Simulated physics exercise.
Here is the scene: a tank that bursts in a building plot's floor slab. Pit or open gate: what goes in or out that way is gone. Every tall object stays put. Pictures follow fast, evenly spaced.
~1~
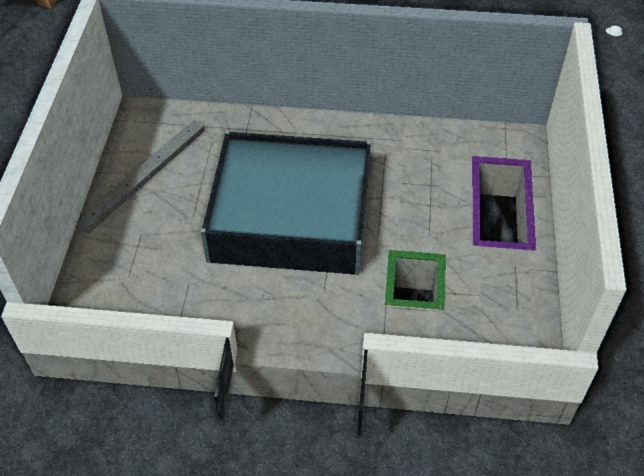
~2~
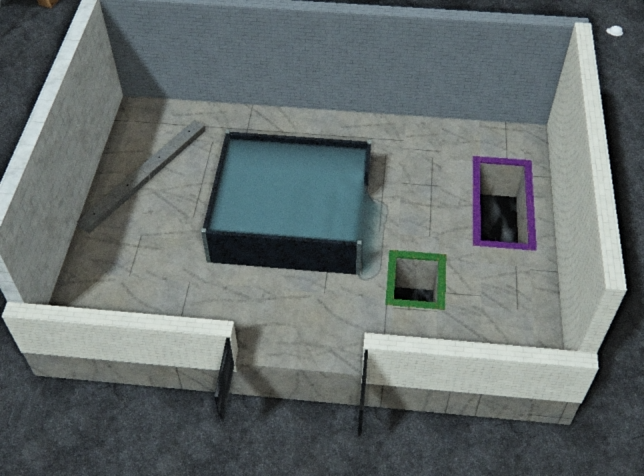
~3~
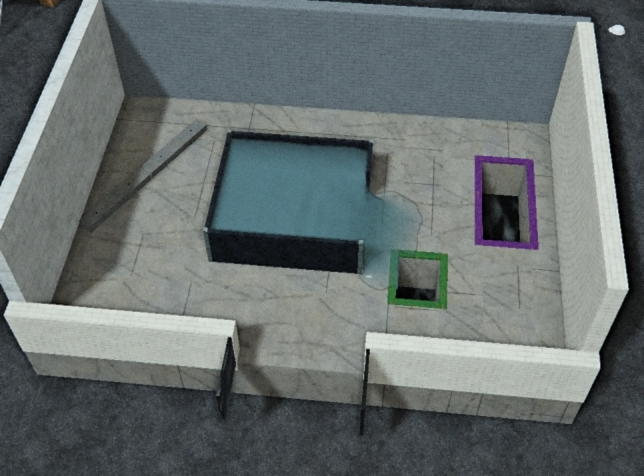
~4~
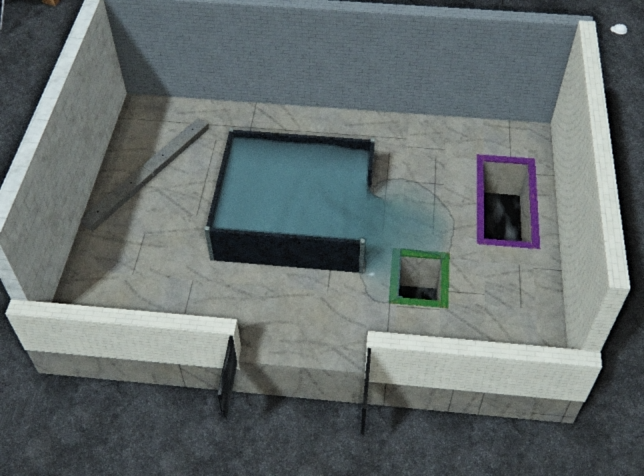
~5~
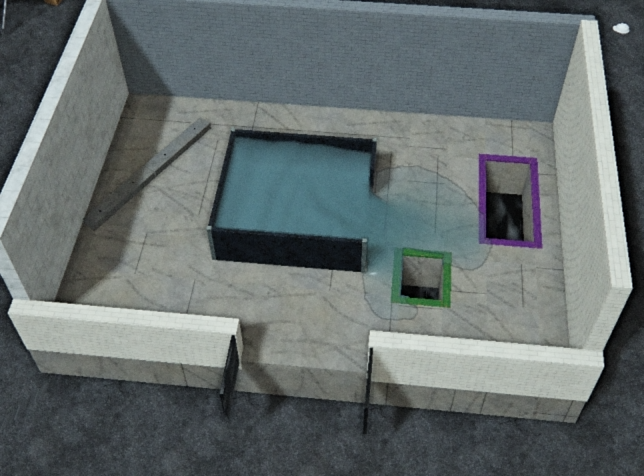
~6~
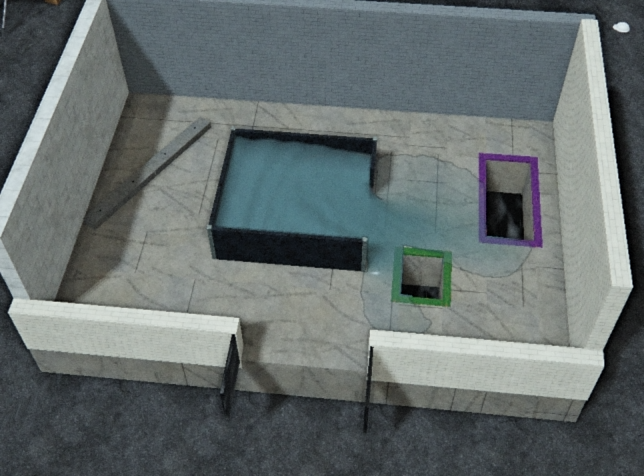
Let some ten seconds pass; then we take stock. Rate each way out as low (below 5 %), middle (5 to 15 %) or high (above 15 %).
Ratings - gate: Low; purple pit: High; green pit: High.
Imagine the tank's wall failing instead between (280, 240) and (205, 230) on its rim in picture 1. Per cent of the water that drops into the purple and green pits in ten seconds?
Approximately, purple takes 2 % and green takes 0 %.
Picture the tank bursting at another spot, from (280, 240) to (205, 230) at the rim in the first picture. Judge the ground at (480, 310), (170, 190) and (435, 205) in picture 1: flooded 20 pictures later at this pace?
In the order asked: Out of reach, sodden, out of reach.
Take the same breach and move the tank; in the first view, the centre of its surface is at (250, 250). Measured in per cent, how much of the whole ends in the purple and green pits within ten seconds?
The purple pit gets 30 per cent and the green pit 35 per cent.
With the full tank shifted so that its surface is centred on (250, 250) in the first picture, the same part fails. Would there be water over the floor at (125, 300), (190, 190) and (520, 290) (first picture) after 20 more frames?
So, first one stays dry, second one stays dry, third one got wet.
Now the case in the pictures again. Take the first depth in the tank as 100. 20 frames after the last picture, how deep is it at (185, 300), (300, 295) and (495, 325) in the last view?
First spot 0 %, second 0 %, third 4 %.
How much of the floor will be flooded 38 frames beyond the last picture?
Close to 45 %.
A moment on, water covers 20 % of the floor; the gate 0 %, the purple pit 5 %, the green pit 10 %.
Next, water covers 20 % of the floor; the gate 0 %, the purple pit 12 %, the green pit 18 %.
Then, water covers 30 % of the floor; the gate 0 %, the purple pit 20 %, the green pit 26 %.
Later, water covers 45 % of the floor; the gate 0 %, the purple pit 28 %, the green pit 35 %.
In the end, water covers 45 % of the floor; the gate 1 %, the purple pit 34 %, the green pit 41 %.
